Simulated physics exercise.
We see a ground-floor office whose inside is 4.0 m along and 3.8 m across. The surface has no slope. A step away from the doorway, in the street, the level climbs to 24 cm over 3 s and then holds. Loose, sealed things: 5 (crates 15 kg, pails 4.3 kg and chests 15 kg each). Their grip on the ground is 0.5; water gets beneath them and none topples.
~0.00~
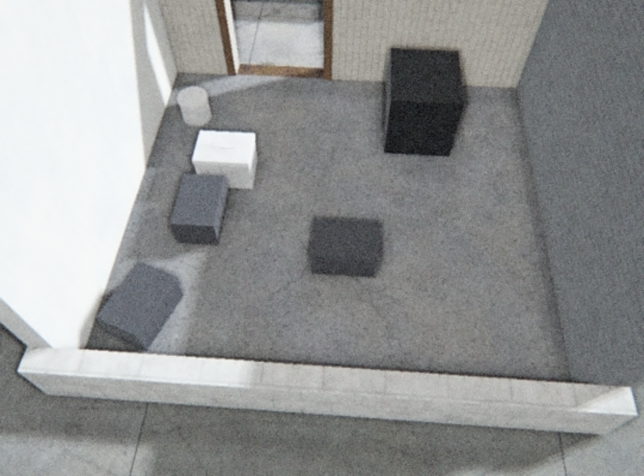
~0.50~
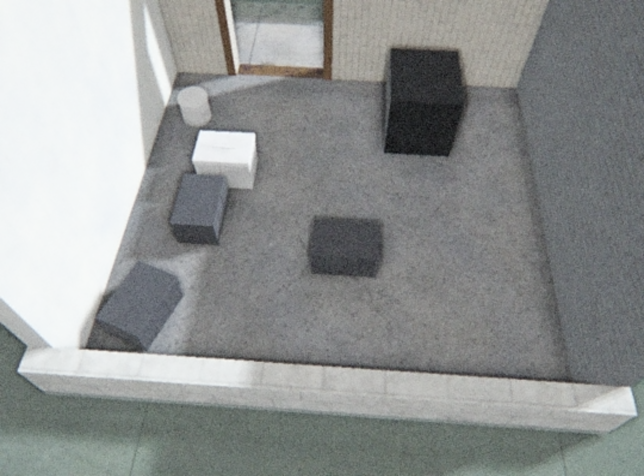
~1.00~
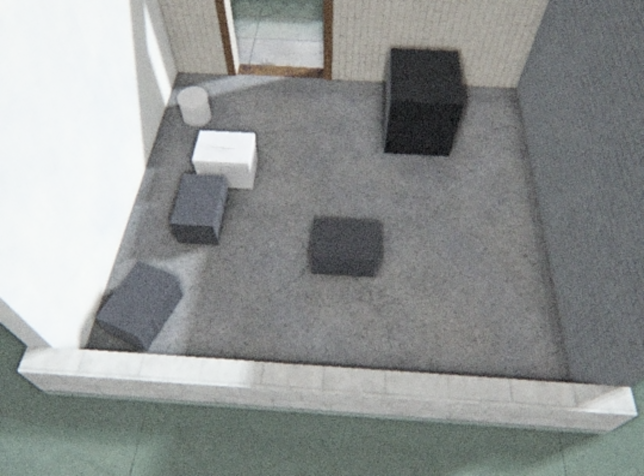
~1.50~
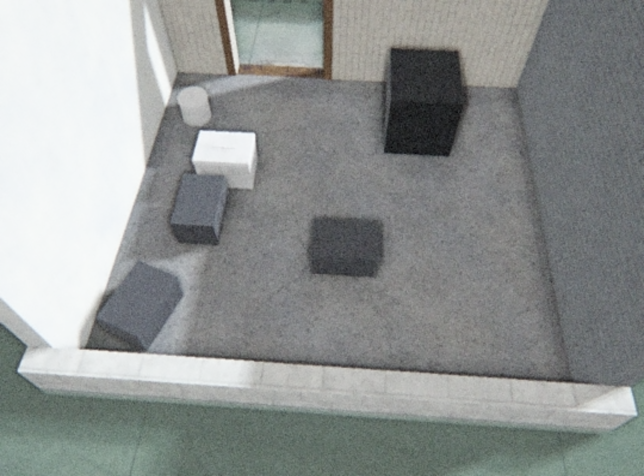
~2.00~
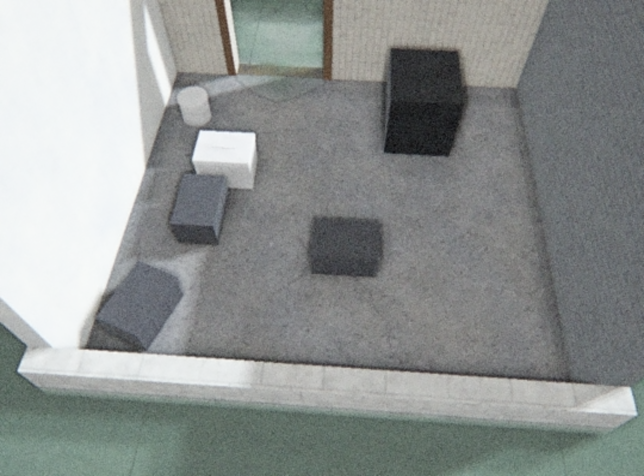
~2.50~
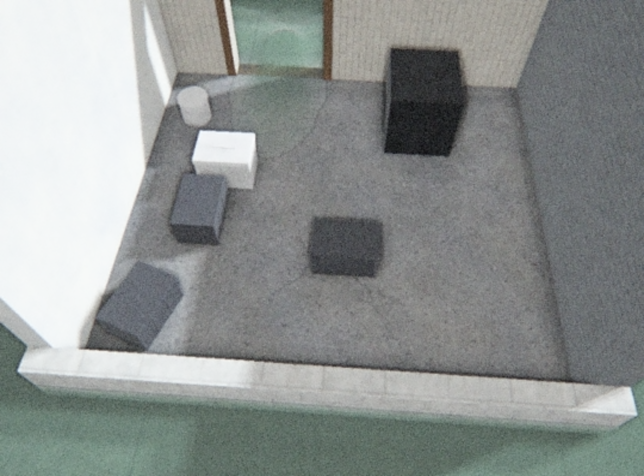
Walled room with dark and white boxes staying still as greenish water covers the ground outside, then spreads in through the doorway.
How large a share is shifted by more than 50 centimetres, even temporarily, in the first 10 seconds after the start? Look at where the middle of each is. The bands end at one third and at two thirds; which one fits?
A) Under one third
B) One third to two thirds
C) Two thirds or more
Two thirds or more.
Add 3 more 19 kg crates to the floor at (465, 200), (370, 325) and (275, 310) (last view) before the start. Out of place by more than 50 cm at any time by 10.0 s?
Taking them in order, the first is within that distance, the second is beyond that distance and the third is beyond that distance.
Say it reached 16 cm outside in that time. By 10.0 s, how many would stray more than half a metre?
Count under that change: 2.
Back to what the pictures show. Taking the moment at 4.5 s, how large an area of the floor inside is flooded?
That flooded area is roughly 9.0 m2.
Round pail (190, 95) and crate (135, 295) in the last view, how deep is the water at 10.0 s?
I'd put it at 11 cm and 11 cm respectively.
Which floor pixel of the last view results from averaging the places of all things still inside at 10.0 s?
The centre is close to (404, 256).
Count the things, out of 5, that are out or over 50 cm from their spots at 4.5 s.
I count 0 of them.
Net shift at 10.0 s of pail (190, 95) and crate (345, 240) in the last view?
One is off by 300 cm, the other by 200 cm, in the order asked.
After 3.5 s 0 of 5 are over 50 cm from their spots; 0 afloat.
After 4.5 s 0 of 5 are over 50 cm from their spots; 2 afloat.
After 7.0 s 5 of 5 are over 50 cm from their spots; 5 afloat.
After 10.0 s 5 of 5 are over 50 cm from their spots, and 5 have been at some point; 5 afloat.
